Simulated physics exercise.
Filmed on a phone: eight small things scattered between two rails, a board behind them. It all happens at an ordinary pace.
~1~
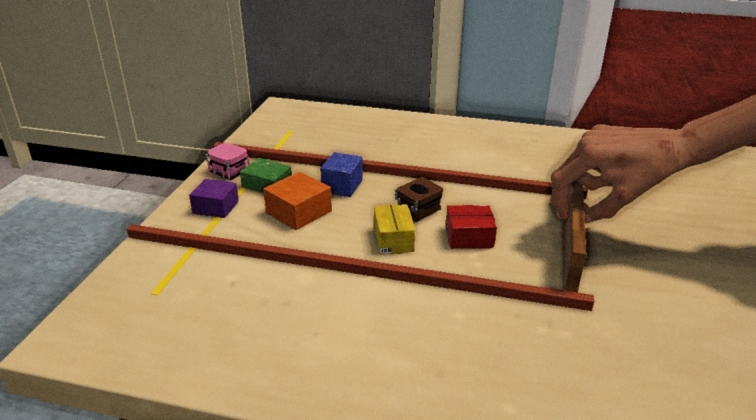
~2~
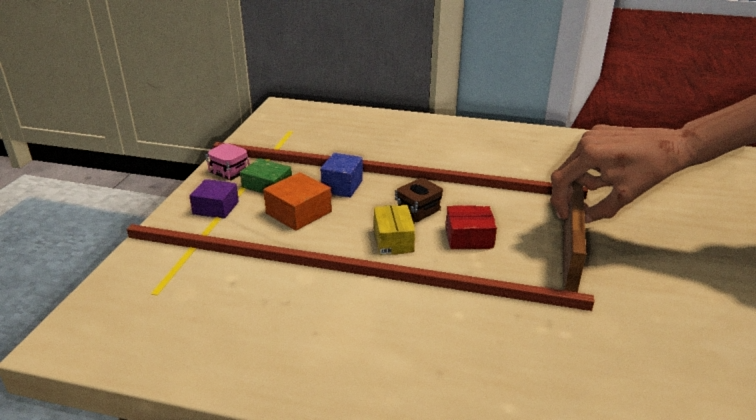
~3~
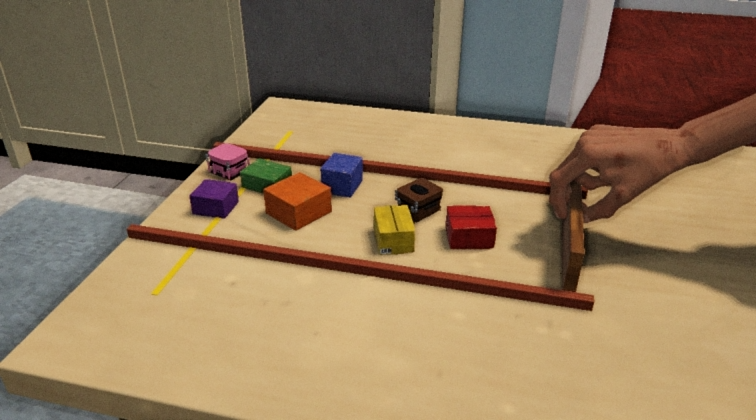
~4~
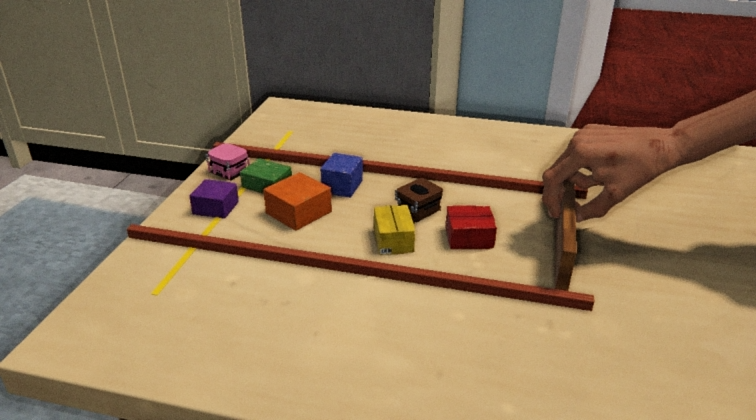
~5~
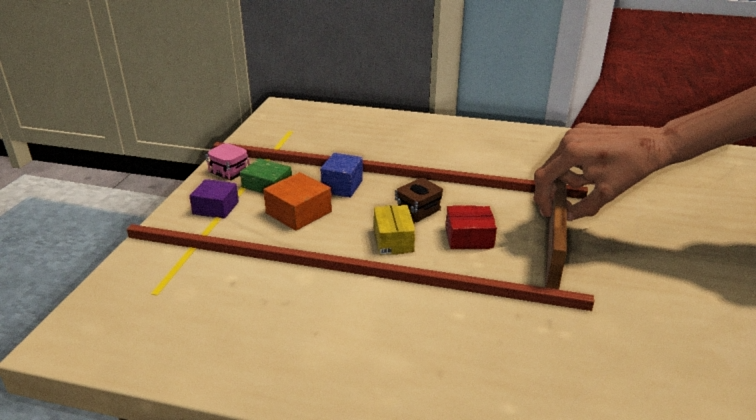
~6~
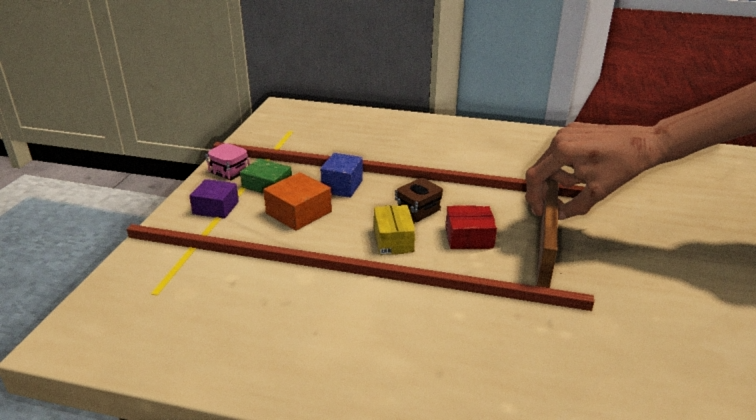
In this clip, eight small colourful blocks and boxes sit scattered between two rails on a wooden table, and a hand holding a board upright at the right slides it a short way left while the objects stay still.
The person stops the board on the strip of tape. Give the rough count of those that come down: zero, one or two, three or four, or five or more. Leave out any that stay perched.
The number that fall off is three or four.
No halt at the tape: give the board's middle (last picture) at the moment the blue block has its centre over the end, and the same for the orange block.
Near (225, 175) and (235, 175).
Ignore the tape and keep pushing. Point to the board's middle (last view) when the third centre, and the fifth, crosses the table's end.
Near (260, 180) and (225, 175).
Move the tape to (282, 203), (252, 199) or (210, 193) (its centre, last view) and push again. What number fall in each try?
In that order 1, 3 and 5.
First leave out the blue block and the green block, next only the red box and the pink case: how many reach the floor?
1 in the first case, 1 in the second.
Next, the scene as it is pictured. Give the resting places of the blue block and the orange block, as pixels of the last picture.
First (209, 158), then (167, 187).
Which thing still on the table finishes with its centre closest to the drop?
It is the orange block.
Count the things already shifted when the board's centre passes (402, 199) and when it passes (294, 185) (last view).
At the one place 3, at the other 8.
A little later, none off yet; pink case at rest near (228, 162); purple block at rest near (215, 198); green block at rest near (267, 177).
When it is over, the number that fall off is three or four; down, green block, purple block and pink case.
